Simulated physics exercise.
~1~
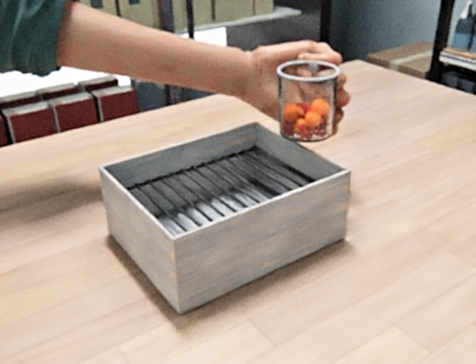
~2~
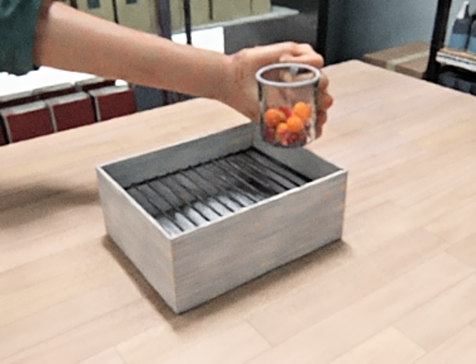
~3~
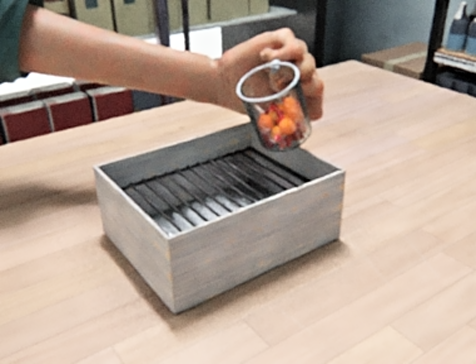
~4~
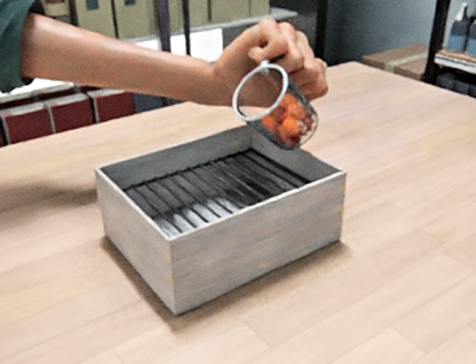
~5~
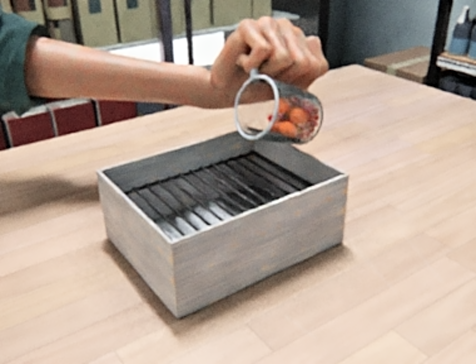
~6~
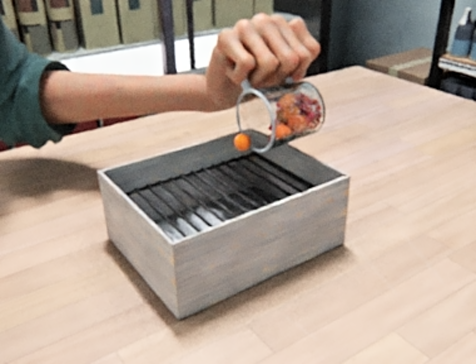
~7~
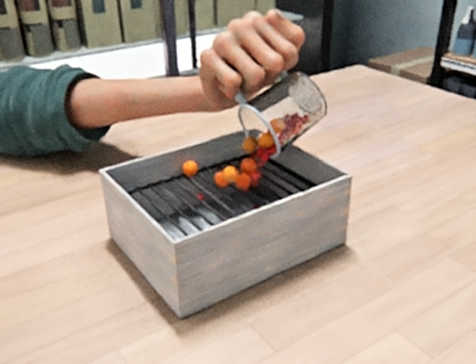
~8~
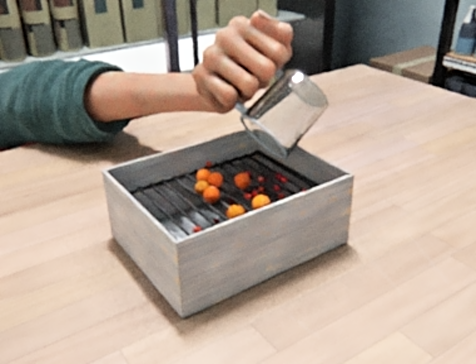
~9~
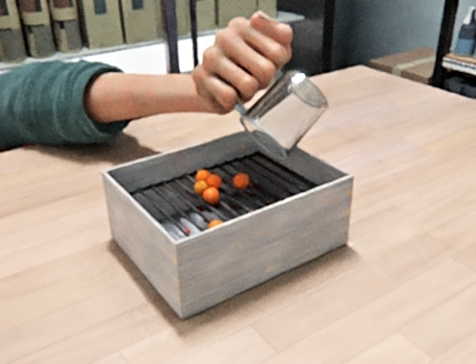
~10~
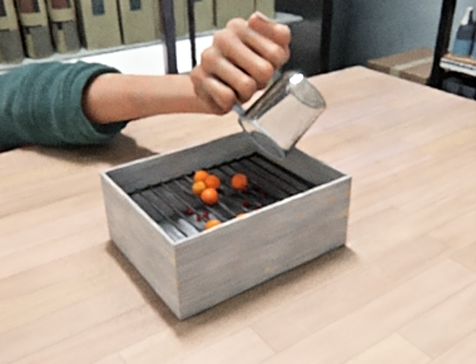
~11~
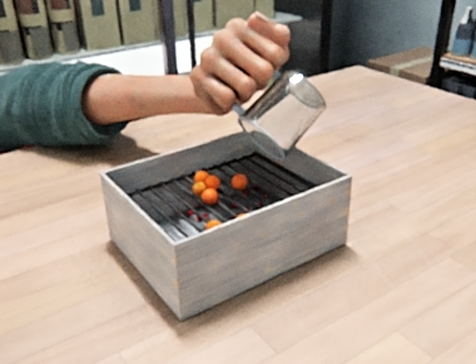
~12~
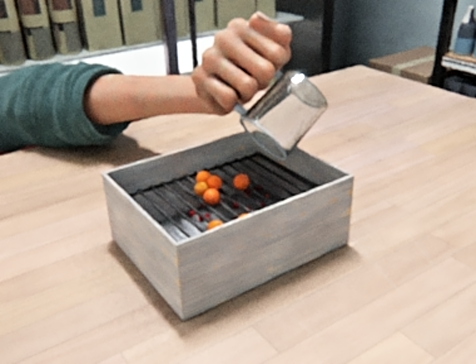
A hand tipping a clear cup of red and orange pieces over a wired box, red ones falling through, orange ones resting on top.
